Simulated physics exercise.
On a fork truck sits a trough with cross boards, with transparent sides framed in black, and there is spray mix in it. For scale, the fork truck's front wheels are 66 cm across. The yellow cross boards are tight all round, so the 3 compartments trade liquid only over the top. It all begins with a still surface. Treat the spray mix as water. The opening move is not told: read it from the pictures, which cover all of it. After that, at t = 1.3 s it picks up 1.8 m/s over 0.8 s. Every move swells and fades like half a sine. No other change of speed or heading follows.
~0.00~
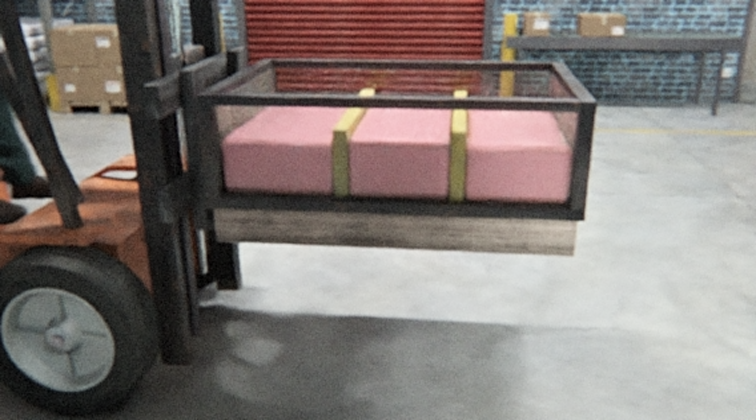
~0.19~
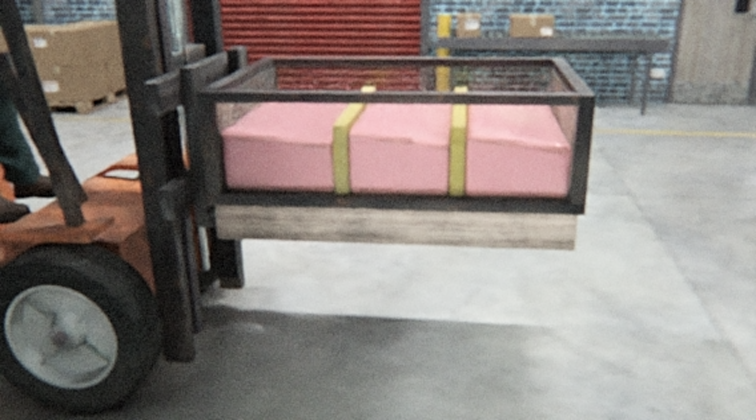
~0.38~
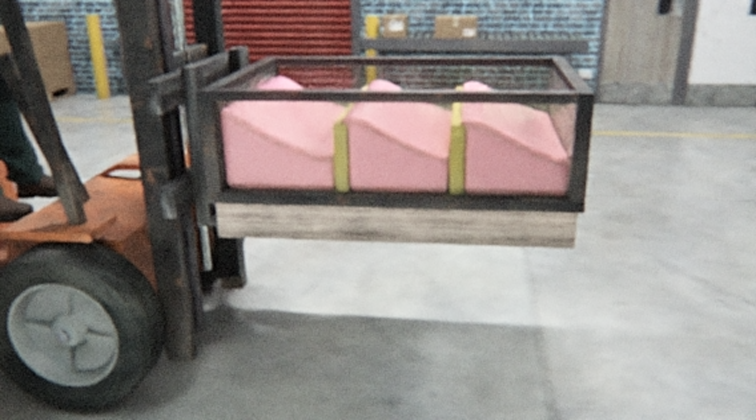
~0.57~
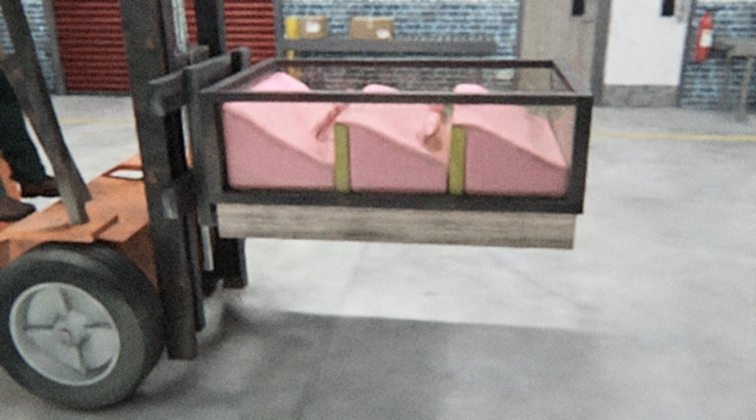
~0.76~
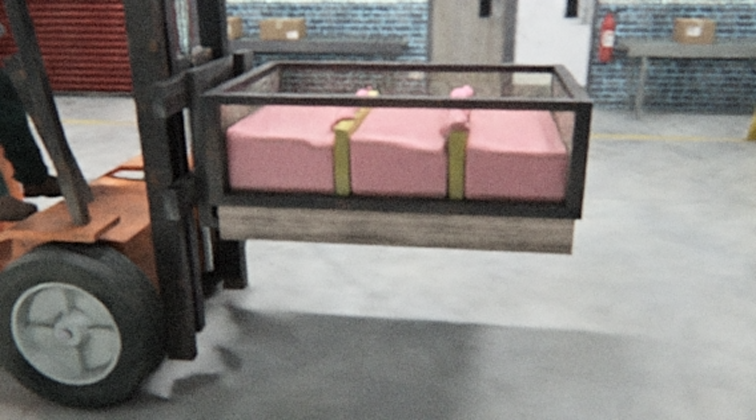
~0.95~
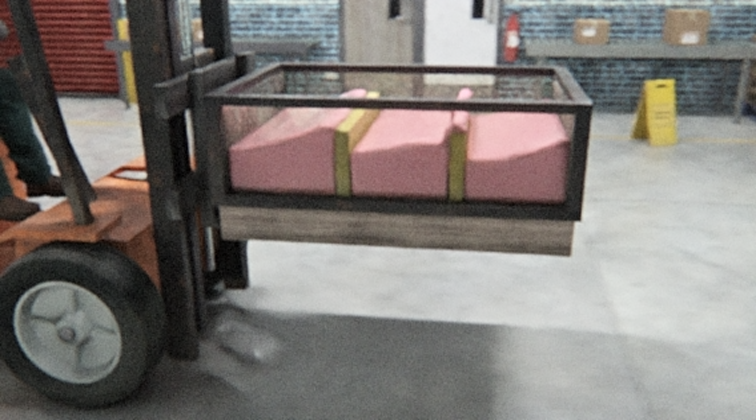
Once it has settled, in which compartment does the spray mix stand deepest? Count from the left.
It is deepest in the first one.
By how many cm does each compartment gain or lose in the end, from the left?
In cm: 2 up, 1 down, 2 down.
After 1.45 s left to right it is 21, 20, 19 cm deep.
After 1.95 s left to right it is 22, 19, 18 cm deep.
After 2.65 s left to right it is 22, 20, 18 cm deep.
After 5.09 s left to right it is 22, 20, 18 cm deep.
